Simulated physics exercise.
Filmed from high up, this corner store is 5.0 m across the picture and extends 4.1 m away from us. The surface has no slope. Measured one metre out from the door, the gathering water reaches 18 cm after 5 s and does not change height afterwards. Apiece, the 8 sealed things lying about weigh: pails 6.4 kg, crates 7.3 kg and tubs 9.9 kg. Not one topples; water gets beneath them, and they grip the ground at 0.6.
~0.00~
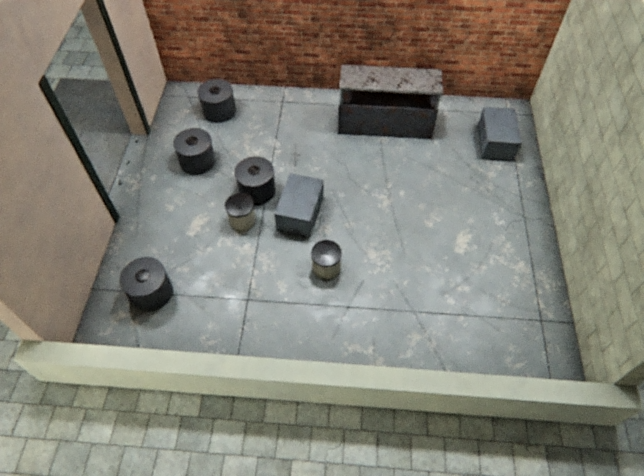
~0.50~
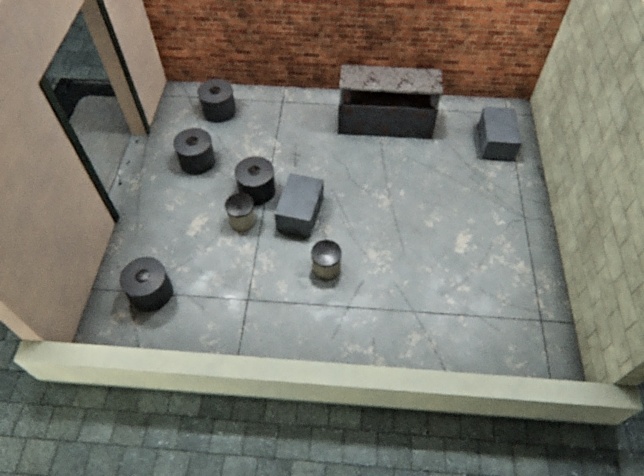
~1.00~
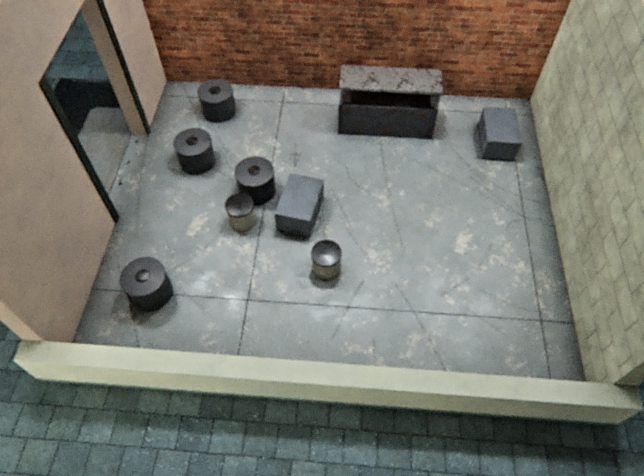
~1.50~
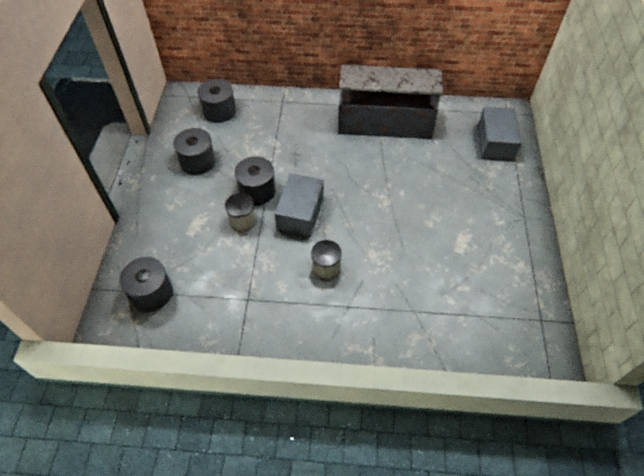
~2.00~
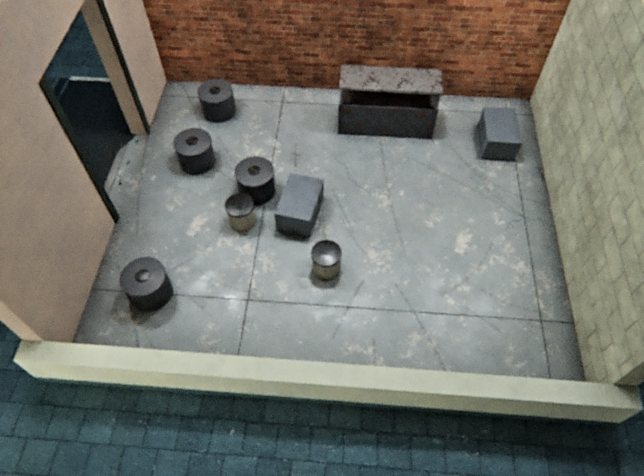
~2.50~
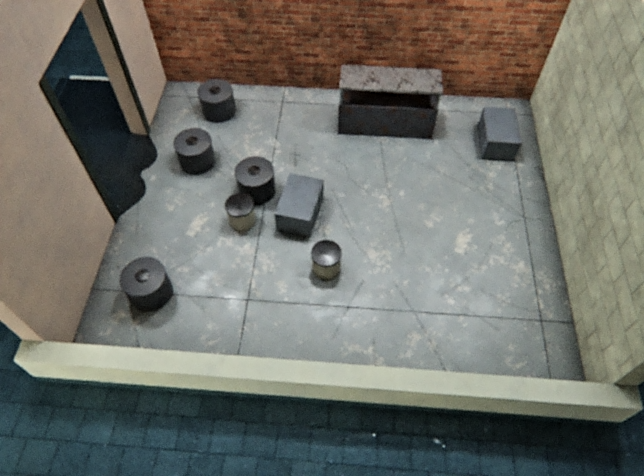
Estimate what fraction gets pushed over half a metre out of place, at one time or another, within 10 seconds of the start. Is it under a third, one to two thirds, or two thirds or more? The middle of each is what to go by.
One to two thirds.
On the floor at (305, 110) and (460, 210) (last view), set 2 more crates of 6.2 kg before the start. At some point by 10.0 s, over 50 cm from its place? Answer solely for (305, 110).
I'd say not far enough.
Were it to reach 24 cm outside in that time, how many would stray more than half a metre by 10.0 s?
Under that setup the answer is 6.
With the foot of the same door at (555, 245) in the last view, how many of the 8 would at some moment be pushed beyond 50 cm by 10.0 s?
Then the count would be 1.
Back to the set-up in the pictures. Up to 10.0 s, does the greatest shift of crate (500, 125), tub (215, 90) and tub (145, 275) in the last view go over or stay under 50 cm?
Result, in order: Stayed within / stayed within / stayed within.
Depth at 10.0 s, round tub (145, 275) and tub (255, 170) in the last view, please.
2 and 5 cm.
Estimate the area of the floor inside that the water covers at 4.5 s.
3.5 m2.
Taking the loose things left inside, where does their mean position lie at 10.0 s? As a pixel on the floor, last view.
(357, 194).
After 3.5 s 0 of 8 are over 50 cm from their spots; 0 afloat.
After 4.5 s 0 of 8 are over 50 cm from their spots; 0 afloat.
After 7.0 s 4 of 8 are over 50 cm from their spots; 1 afloat.
After 10.0 s 4 of 8 are over 50 cm from their spots, and 4 have been at some point; 2 afloat.
